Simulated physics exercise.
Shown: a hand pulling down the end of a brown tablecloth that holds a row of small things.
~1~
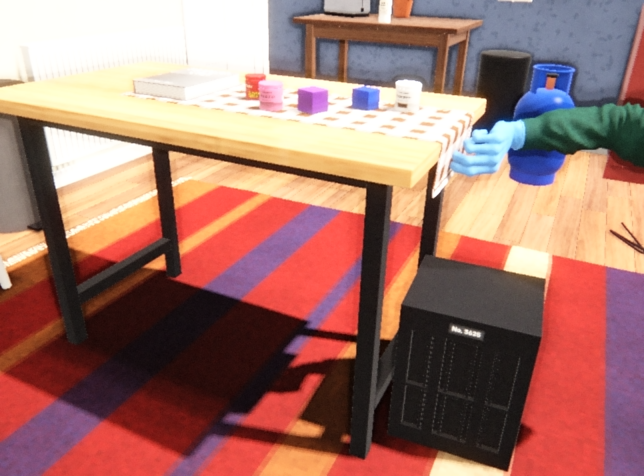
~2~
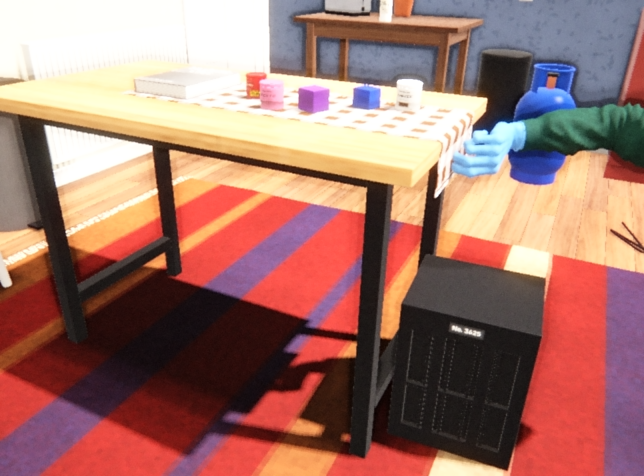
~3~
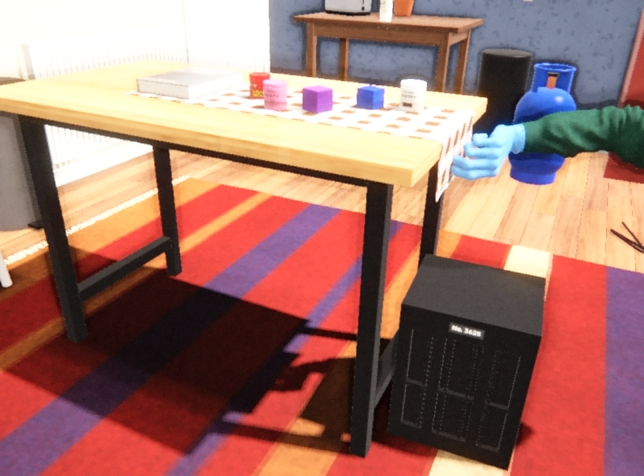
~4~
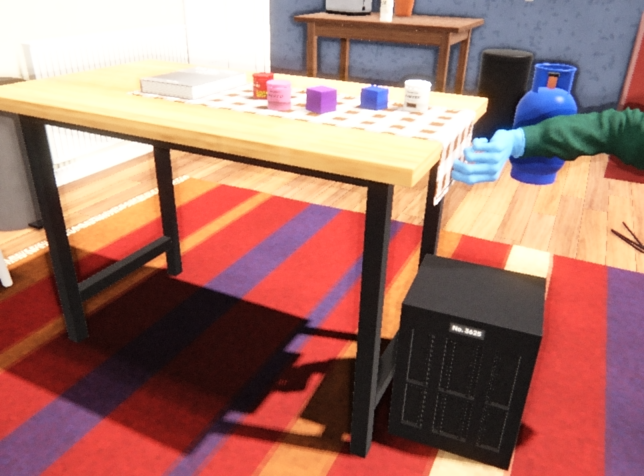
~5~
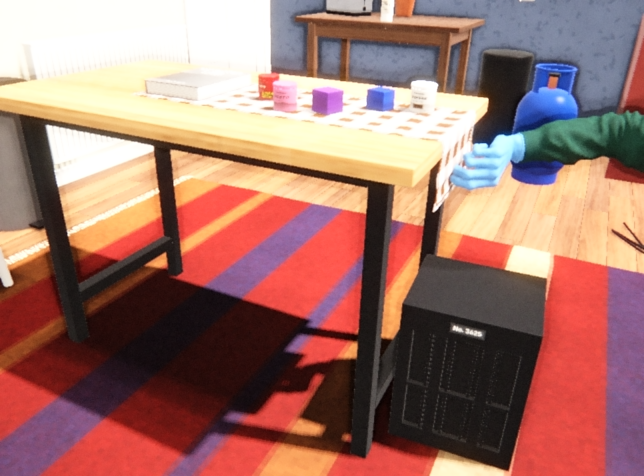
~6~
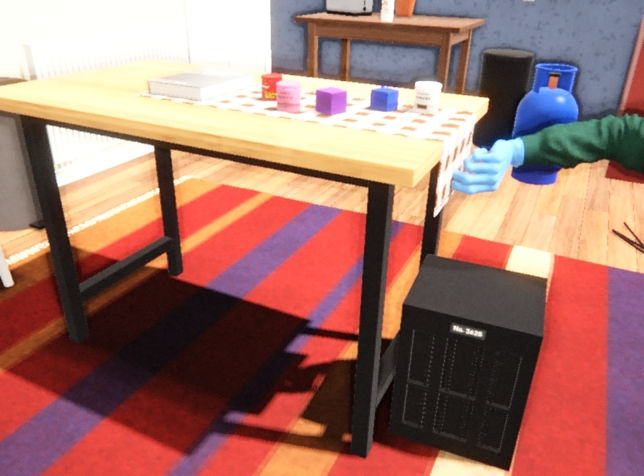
A gloved hand slowly pulls a checked tablecloth, shifting small pots and cubes slightly right.
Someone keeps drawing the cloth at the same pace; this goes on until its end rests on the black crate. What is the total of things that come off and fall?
The total is two.
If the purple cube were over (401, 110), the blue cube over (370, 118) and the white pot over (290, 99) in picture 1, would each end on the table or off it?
Of the three, the purple cube ends off the top, the blue cube ends off the top and the white pot stays aloft.
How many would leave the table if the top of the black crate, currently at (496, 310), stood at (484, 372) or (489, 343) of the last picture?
Then 4, then 3.
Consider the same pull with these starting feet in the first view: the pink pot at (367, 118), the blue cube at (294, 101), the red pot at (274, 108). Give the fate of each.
As for the pink pot, it leaves the top; the blue cube, it holds its spot; the red pot, it holds its spot.
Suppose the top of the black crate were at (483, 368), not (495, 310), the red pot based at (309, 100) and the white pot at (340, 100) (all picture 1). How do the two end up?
Red pot is gone, white pot is gone.
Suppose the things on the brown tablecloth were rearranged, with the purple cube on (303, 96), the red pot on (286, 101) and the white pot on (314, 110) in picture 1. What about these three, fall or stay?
The purple cube stays put, the red pot stays put, the white pot stays put.
A little later, hem near (446, 251); white pot gone.
Next, hem on the crate; white pot and blue cube gone.
When it is over, hem on the crate; white pot and blue cube gone. It carries off two.
